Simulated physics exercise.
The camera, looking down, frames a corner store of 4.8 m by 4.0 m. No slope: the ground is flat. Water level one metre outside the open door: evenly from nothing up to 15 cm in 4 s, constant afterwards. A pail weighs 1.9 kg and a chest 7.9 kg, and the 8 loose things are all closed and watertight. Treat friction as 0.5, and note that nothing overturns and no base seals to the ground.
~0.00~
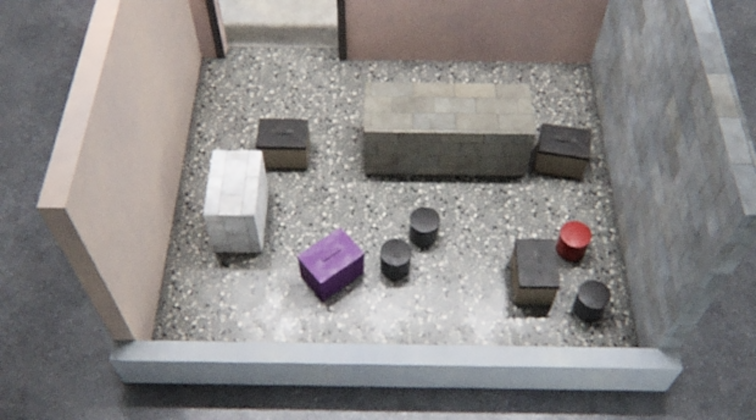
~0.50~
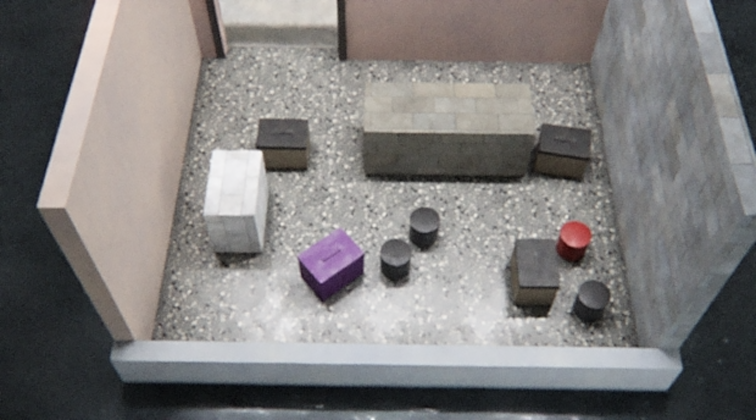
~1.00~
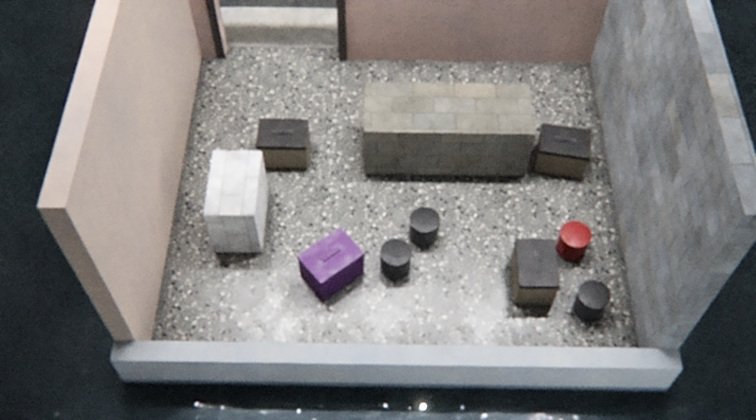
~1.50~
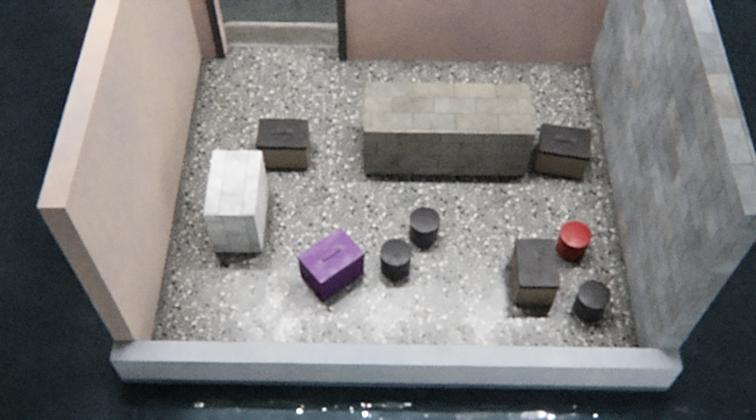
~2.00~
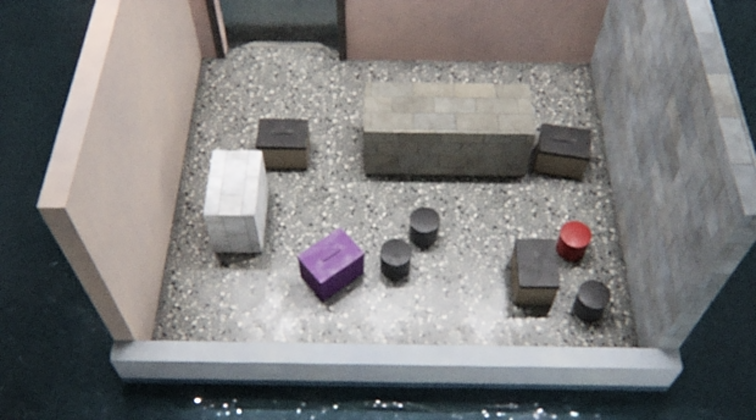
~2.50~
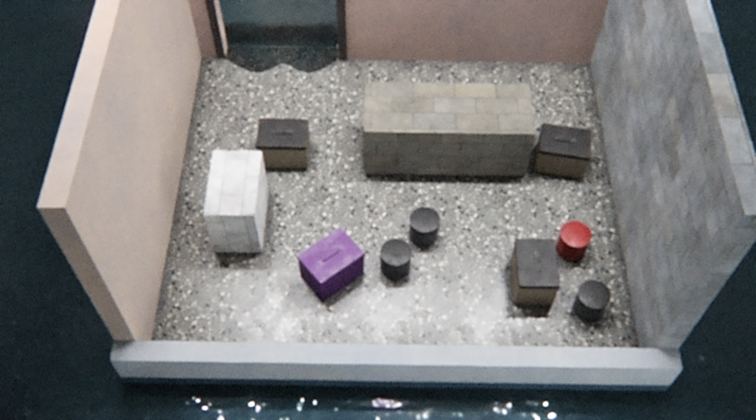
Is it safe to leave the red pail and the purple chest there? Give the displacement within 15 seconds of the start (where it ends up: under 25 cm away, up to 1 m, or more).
Red pail goes a long way; purple chest goes a long way.
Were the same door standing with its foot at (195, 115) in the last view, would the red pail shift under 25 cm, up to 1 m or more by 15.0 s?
Red pail: Goes a long way.
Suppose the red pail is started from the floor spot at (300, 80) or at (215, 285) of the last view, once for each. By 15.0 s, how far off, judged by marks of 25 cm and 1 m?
Going in order, it gets pushed a long way and then it gets pushed a long way.
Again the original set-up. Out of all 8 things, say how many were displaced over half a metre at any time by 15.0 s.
I count 8 of them.
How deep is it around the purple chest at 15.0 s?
7 cm or so.
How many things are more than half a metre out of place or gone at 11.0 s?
Tally at that time: 5.
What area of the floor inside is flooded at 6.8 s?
Somewhere about 10.5 m2, give or take.
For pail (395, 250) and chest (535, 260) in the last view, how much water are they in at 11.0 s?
First roughly 7 cm, second roughly 4 cm.
After 3.5 s the red pail is near (576, 234), 0.0 m from its start, aground; the purple chest is near (331, 255), 0.0 m from its start, aground; 0 afloat.
After 6.8 s the red pail is near (576, 234), 0.0 m from its start, aground; the purple chest is near (335, 280), 0.3 m from its start, aground; 1 afloat.
After 11.0 s the red pail is near (581, 224), 0.1 m from its start, aground; the purple chest is near (532, 305), 2.0 m from its start, afloat; 5 afloat.
After 15.0 s the red pail is near (528, 90), 2.0 m from its start, afloat; the purple chest is near (593, 131), 3.2 m from its start, afloat; 8 afloat.
